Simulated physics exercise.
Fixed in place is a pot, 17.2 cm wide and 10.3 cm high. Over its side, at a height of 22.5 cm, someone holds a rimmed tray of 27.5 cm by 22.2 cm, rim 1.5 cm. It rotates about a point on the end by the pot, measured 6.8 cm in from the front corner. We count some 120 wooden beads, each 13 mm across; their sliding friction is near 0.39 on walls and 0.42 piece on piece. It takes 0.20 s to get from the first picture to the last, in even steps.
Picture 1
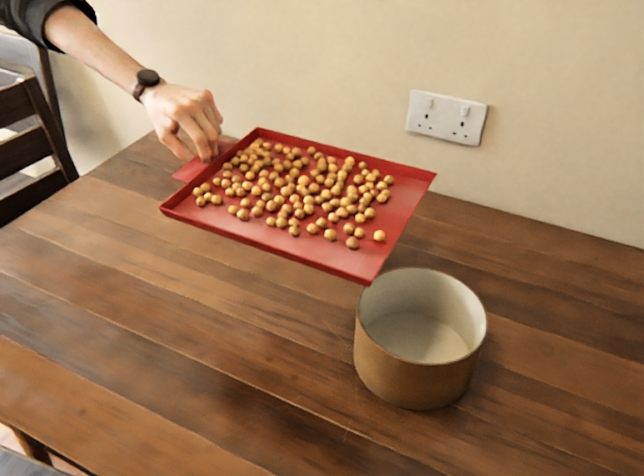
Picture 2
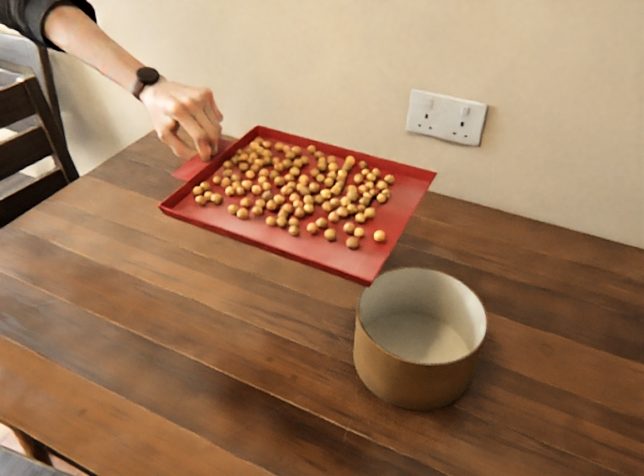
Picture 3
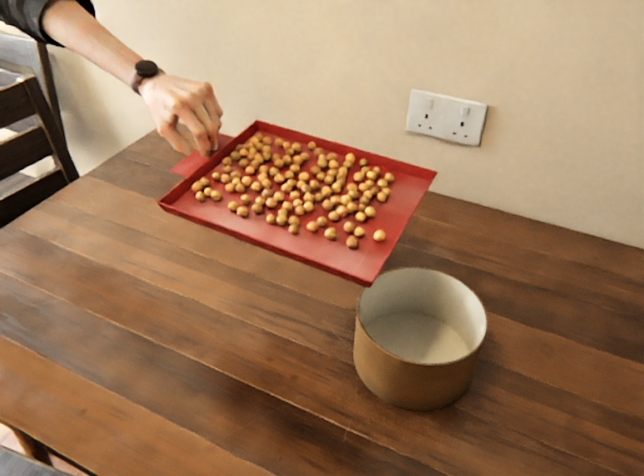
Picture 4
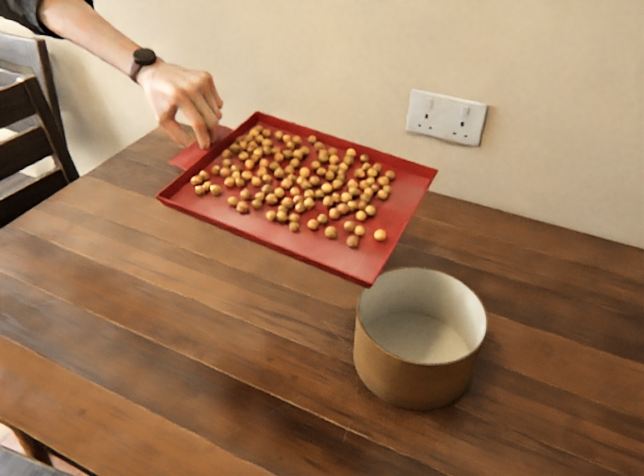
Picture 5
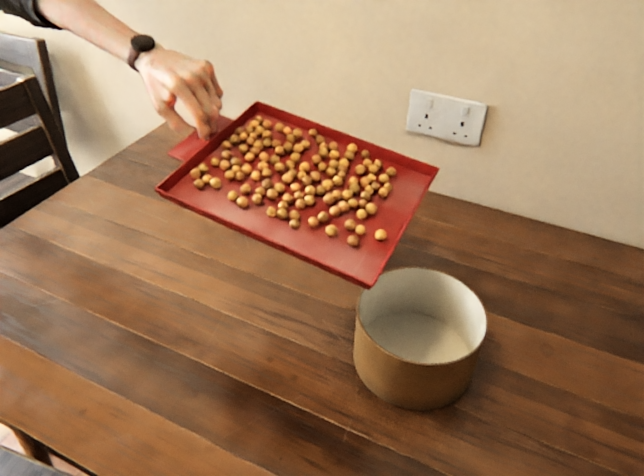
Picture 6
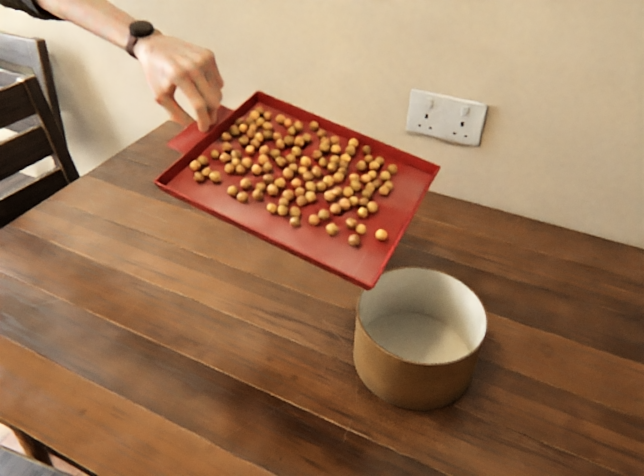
A hand slowly raises the left end of a red tray of small round wooden beads.
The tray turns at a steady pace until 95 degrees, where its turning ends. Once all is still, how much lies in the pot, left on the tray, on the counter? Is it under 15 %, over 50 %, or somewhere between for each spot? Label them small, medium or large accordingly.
Pot - medium, left on the tray - small, counter - large.
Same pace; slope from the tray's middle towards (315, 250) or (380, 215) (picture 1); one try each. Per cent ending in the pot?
That would be close to 5 per cent, then close to 65 per cent.
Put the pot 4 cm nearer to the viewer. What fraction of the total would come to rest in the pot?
75 per cent.
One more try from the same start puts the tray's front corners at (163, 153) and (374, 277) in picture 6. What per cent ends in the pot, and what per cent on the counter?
You'd end with pot at 60 and counter at 40.
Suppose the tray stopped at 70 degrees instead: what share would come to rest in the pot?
It would be near 35 per cent.
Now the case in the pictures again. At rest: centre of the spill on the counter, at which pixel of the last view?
The middle of the spill sits at roughly (385, 461).
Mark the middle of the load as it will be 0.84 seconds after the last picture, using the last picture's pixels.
The load's centre is near (392, 293) at that time.
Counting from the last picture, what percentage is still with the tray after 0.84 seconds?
It's roughly 50 percent.
Then, 0.50 s after the last picture, tilt 51 degrees; the tray holds 95 %, the pot 0 %.
Then, 0.84 s after the last picture, tilt 78 degrees; the tray holds 50 %, the pot 10 %.
Then, 1.27 s after the last picture, tilt 95 degrees; the tray holds 0 %, the pot 35 %.
In the end, pot 35 %, tray 0 %, counter 65 %.
